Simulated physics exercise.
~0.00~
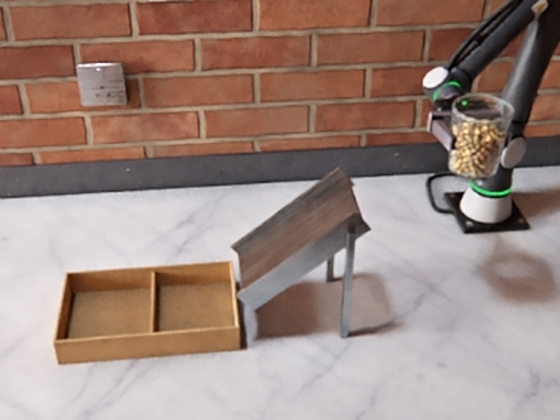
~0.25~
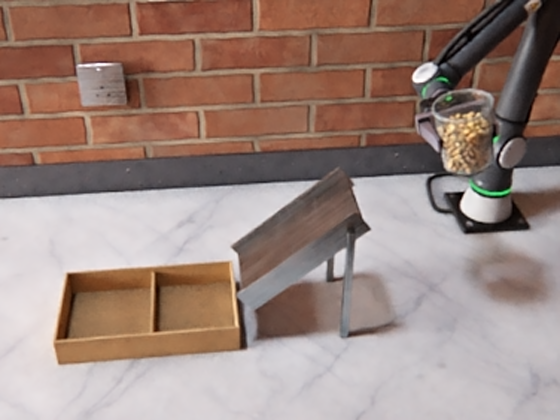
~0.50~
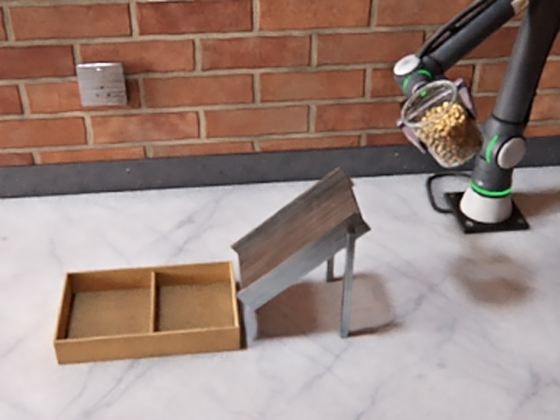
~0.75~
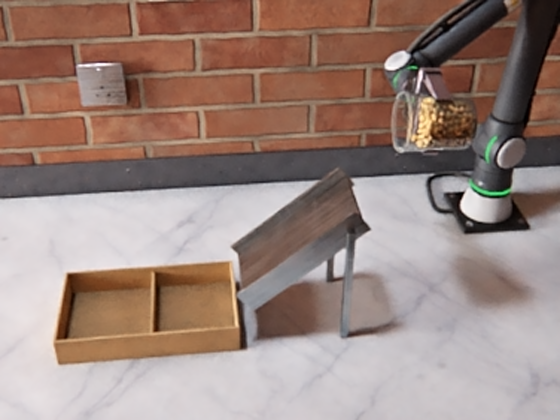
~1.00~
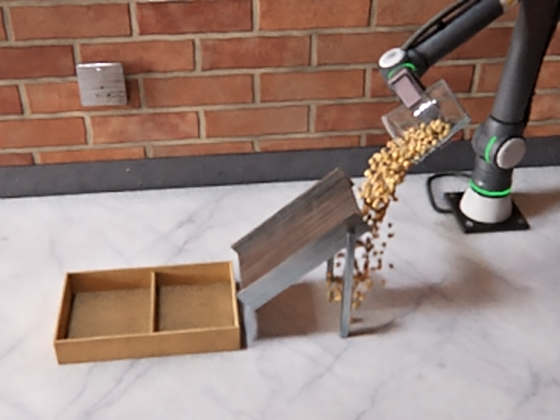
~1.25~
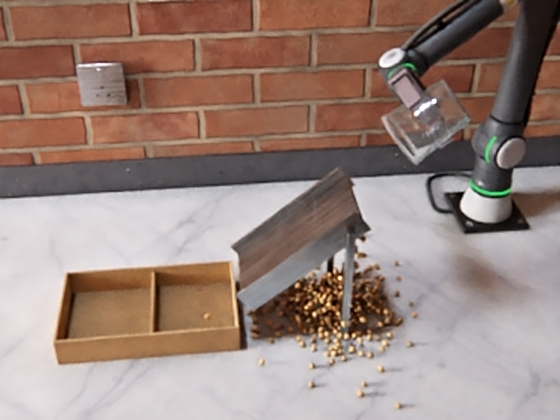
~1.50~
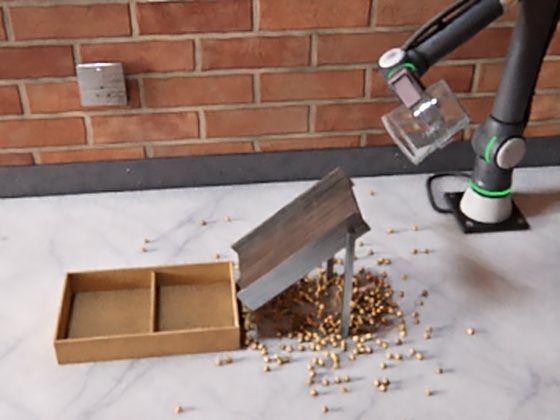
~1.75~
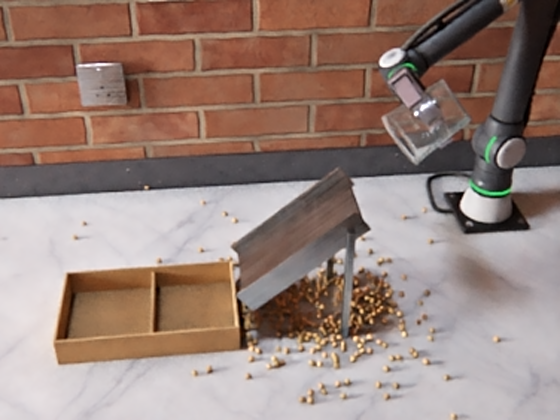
A black robot arm moved a clear beaker of dried chickpeas left and tipped it upside down, but they poured down behind the raised end of the sloping chute, piling beneath it and scattering over the marble surface, leaving the divided wooden tray practically empty.
